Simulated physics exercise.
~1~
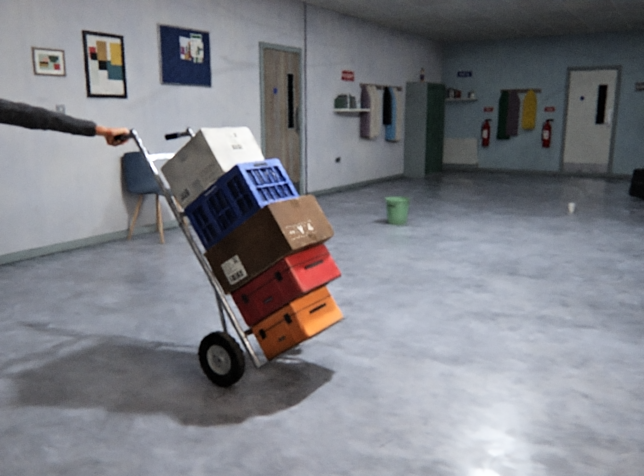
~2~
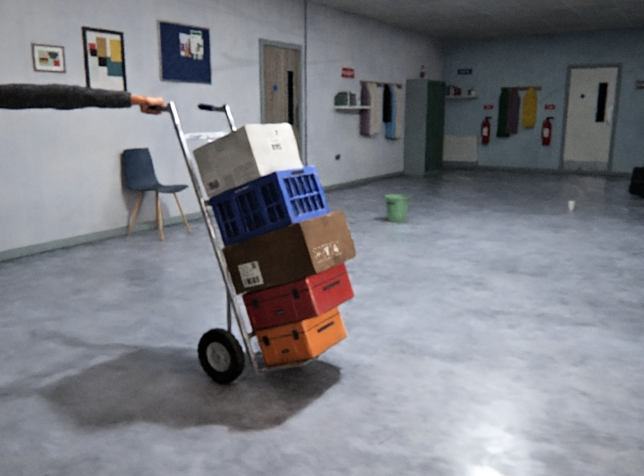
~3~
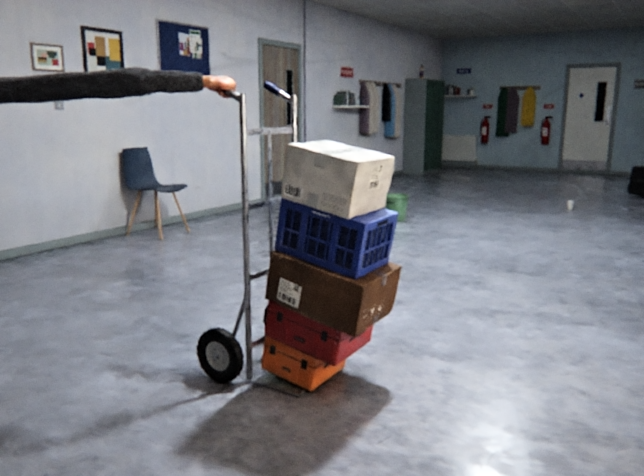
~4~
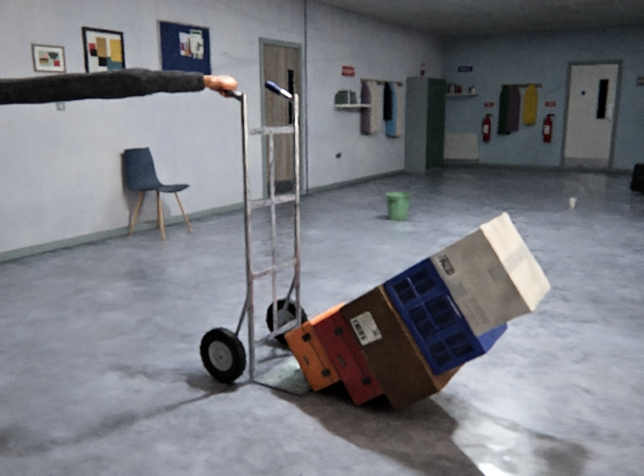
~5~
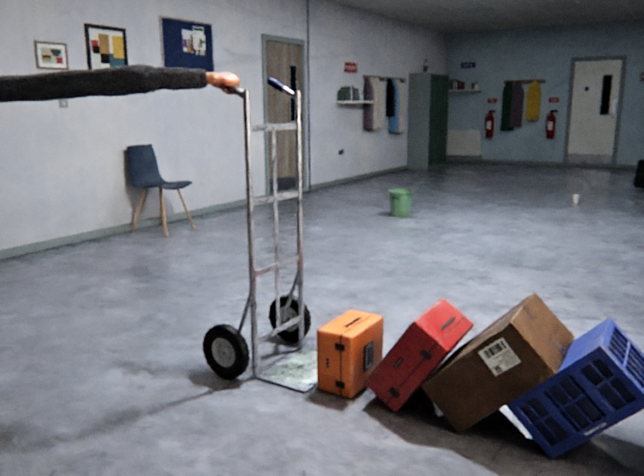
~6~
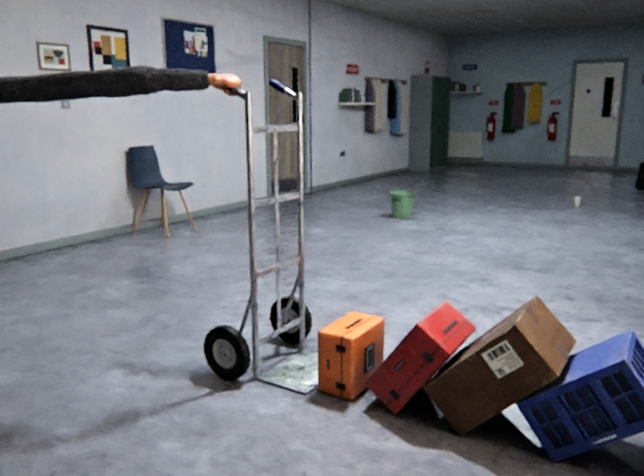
A stack of five boxes and crates toppled forward off a hand truck as an arm swung it upright, spilling to the right across the floor, where the orange, red, brown and blue ones lay in a row beside the empty, standing truck.
